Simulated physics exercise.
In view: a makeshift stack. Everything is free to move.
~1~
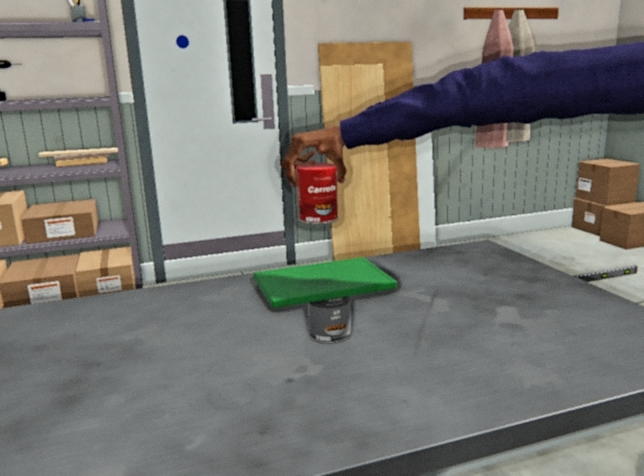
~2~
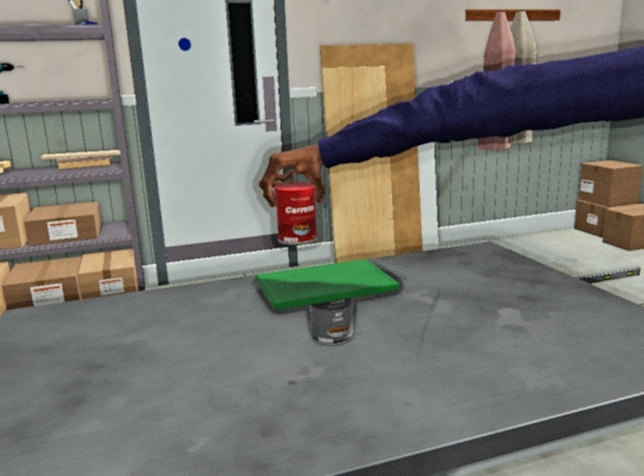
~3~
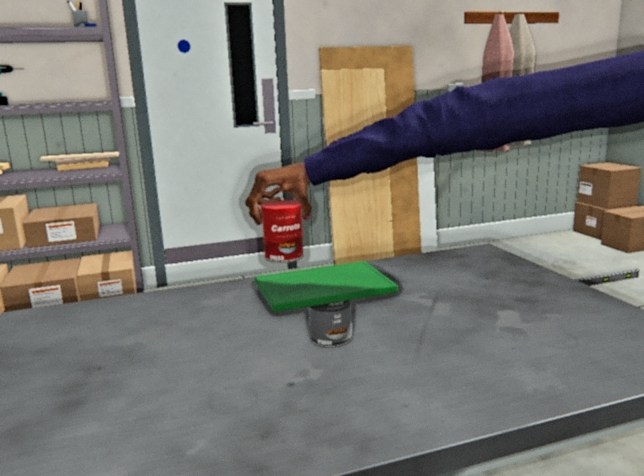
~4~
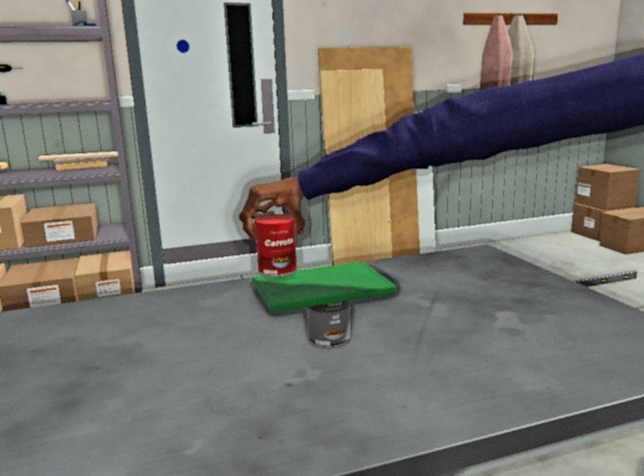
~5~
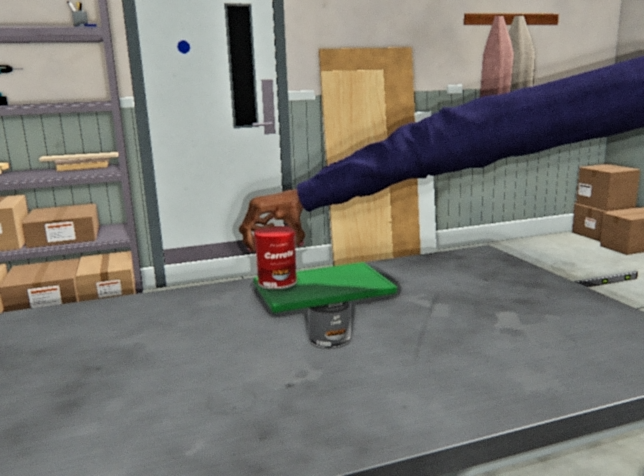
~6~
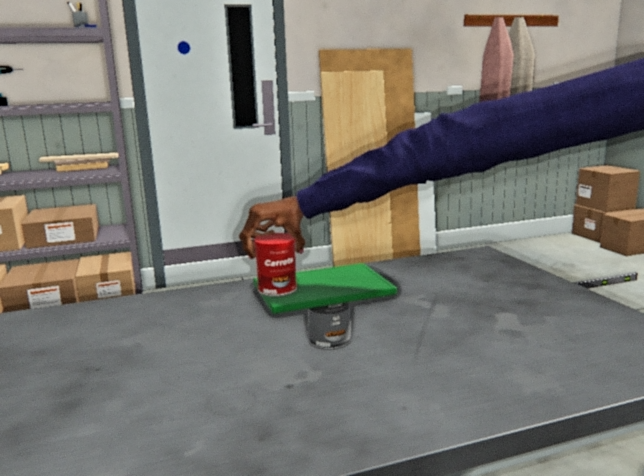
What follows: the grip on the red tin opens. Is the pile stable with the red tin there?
The stack loses its balance.
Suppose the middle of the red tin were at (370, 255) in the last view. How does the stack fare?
Then it loses its balance.
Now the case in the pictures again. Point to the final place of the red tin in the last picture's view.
At about (226, 335).
Then, 0.40 s after the last picture, red tin now fallen; green lid on its side.
Then, 0.50 s after the last picture, green lid on its side.
Then, 0.90 s after the last picture, green lid now fallen.
At rest, fallen, red tin and green lid; grey tin in place. Seen from the same camera at the end, red tin near (226, 335). The stack comes apart.
